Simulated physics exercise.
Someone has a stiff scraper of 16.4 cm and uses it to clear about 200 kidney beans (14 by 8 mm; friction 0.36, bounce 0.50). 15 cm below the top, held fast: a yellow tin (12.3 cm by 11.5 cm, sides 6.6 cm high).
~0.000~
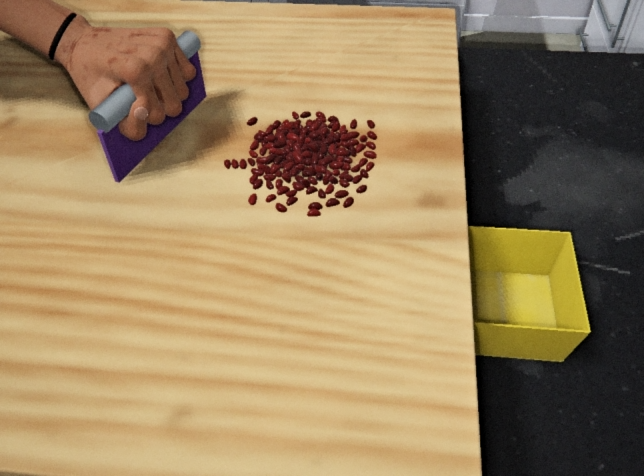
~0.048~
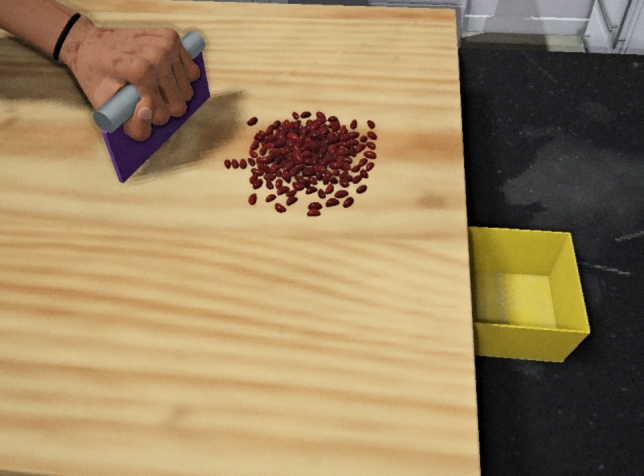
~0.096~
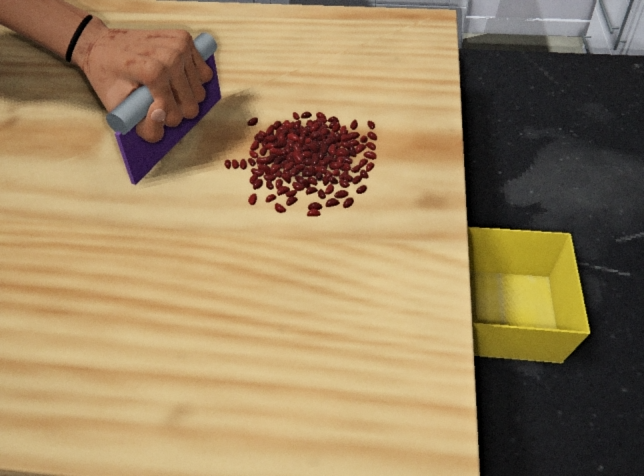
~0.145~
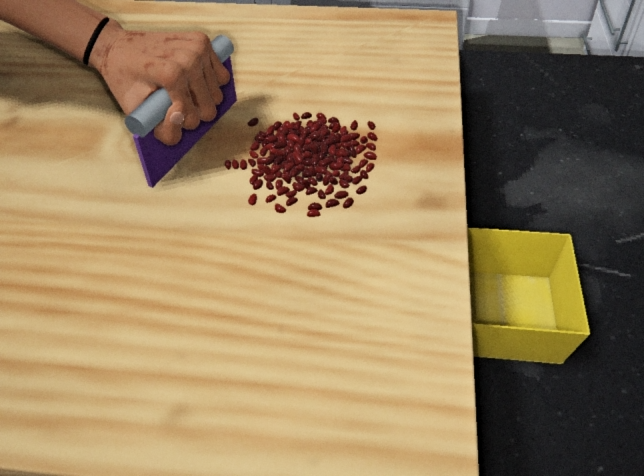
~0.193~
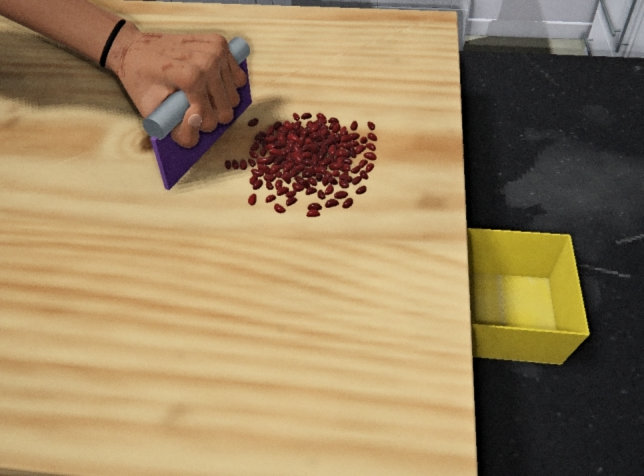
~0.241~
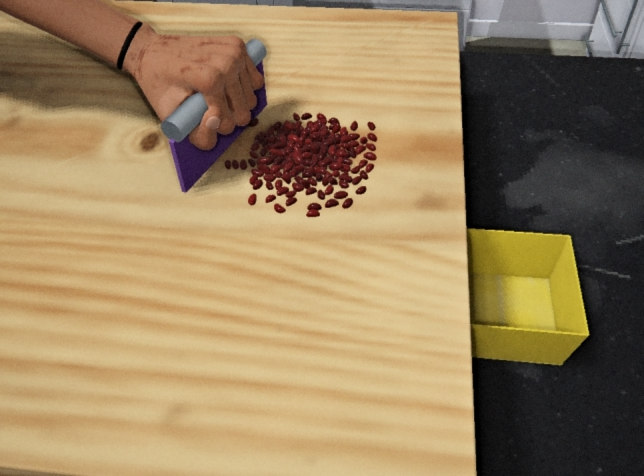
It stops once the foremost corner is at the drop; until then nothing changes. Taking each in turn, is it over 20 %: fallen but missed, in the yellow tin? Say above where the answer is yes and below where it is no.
Missed: Above; yellow tin: Above.
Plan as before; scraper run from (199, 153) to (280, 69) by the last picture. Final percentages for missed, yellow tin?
When it all settles, 30 percent has missed, while the yellow tin gets 45 percent.
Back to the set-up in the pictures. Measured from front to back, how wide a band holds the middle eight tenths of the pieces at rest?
Estimated depth: Near 20 cm.
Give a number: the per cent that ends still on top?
Share: Approx. 40 %.
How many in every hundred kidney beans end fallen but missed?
Estimate: Around 25 per cent.
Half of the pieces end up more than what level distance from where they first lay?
I'd put it at around 20 centimetres.
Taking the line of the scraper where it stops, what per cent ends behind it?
Around 15 in a hundred.
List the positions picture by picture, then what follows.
Scraper from (105, 140) to (195, 58); moved 0.0 cm; pieces shifted so far, 0; middle of the spill at (308, 148); yellow tin at (511, 274), in the first frame.
Scraper from (110, 140) to (199, 58); moved 0.4 cm; pieces shifted so far, 0; middle of the spill at (308, 148), in the second frame.
Scraper from (122, 142) to (211, 60); moved 1.8 cm; pieces shifted so far, 0; middle of the spill at (308, 148), in the third frame.
Scraper from (141, 144) to (227, 62); moved 3.6 cm; pieces shifted so far, 0; middle of the spill at (308, 148), in the fourth frame.
Scraper from (158, 147) to (243, 64); moved 5.5 cm; pieces shifted so far, 0; middle of the spill at (308, 149), in the fifth frame.
Scraper from (176, 149) to (259, 66); moved 7.3 cm; pieces shifted so far, 0; middle of the spill at (308, 149); yellow tin at (510, 277). Its speed is about 0.38 m/s, heading 7 degrees towards the viewer, in the sixth frame.
Then, at 0.53 s, scraper 18 cm from its start, spill 15 cm wide; still on top 100 %.
After 0.83 s, scraper 29 cm from its start, spill 18 cm wide; off the edge, not caught 15 %, still on top 85 %.
Then, at 1.08 s, scraper 30 cm from its start, spill 22 cm wide; yellow tin 30 %, off the edge, not caught 25 %, still on top 45 %.
At rest (2.0 s), yellow tin 35 %, fallen but missed 25 %, still on top 40 %.
